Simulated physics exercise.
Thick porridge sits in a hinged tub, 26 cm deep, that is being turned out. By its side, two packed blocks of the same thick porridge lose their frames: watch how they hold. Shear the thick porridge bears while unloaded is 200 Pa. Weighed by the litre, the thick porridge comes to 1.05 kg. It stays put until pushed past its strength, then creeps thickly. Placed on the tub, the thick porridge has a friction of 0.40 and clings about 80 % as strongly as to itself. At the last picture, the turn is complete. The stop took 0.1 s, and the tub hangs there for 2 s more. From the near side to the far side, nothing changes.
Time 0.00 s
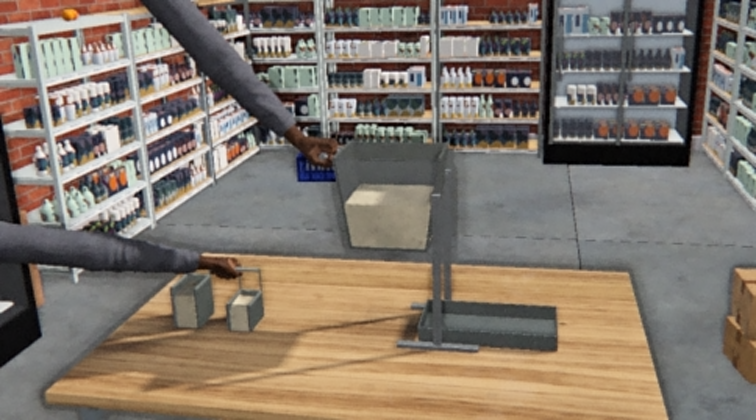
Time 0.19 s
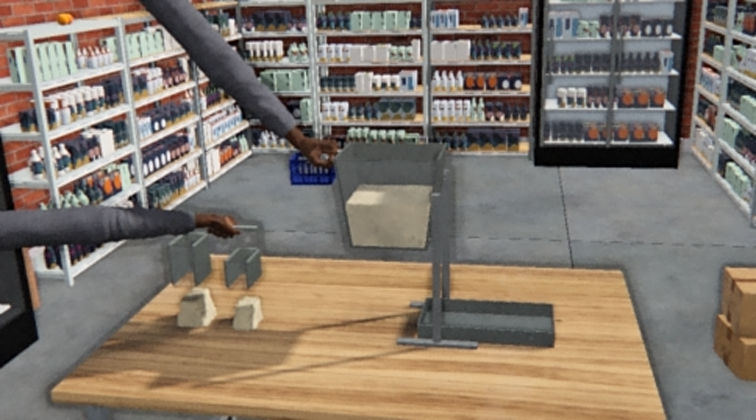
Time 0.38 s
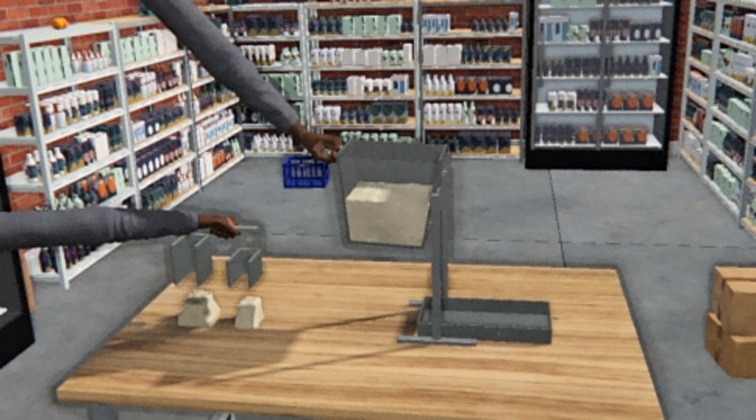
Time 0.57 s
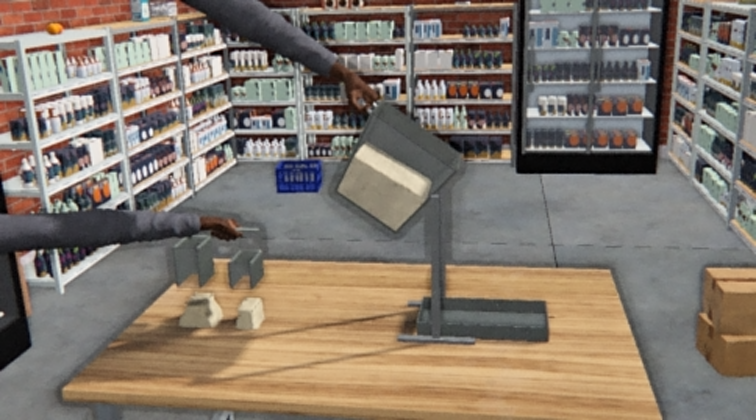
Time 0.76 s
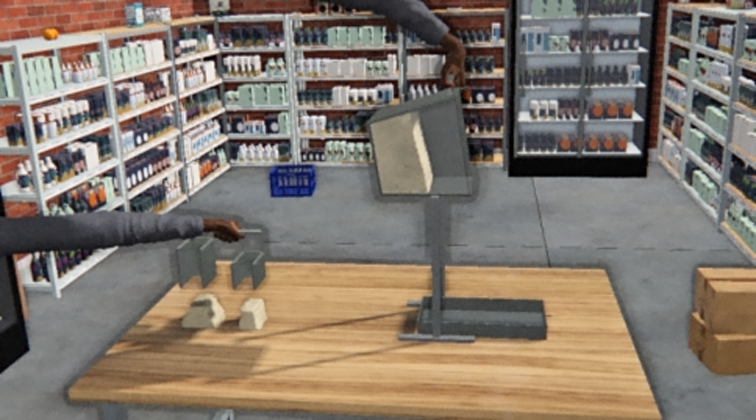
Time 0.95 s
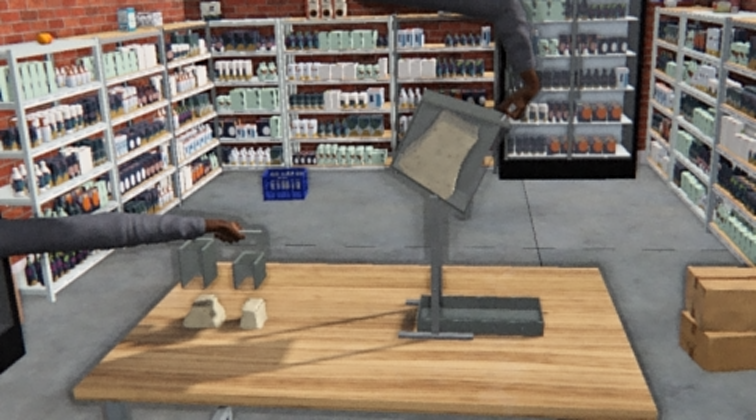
A gray hinged tub of pale thick porridge on a stand is turned over from left to right by a dark-sleeved arm, seen from slightly above a wooden table in a brick-walled shop with stocked shelves. A gray tray sits below, and two small pale blocks stand at left. Another hand first lifts gray casings off the blocks, which slump slightly, while the camera drifts gently.
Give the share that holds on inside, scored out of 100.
About 0 per cent.
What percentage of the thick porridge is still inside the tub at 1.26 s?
I'd say close to 0 %.
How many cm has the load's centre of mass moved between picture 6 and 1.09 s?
Shift: Some 17 cm.
After 1.09 s, the tub is at 116 degrees and holds 46 %.
After 1.26 s, the tub is at 116 degrees and holds 0 %.
After 1.43 s, the tub is at 116 degrees and holds 0 %.
After 1.60 s, the tub is at 116 degrees and holds 0 %.
After 2.95 s, at the end, the tub is at 116 degrees and holds 0 %.
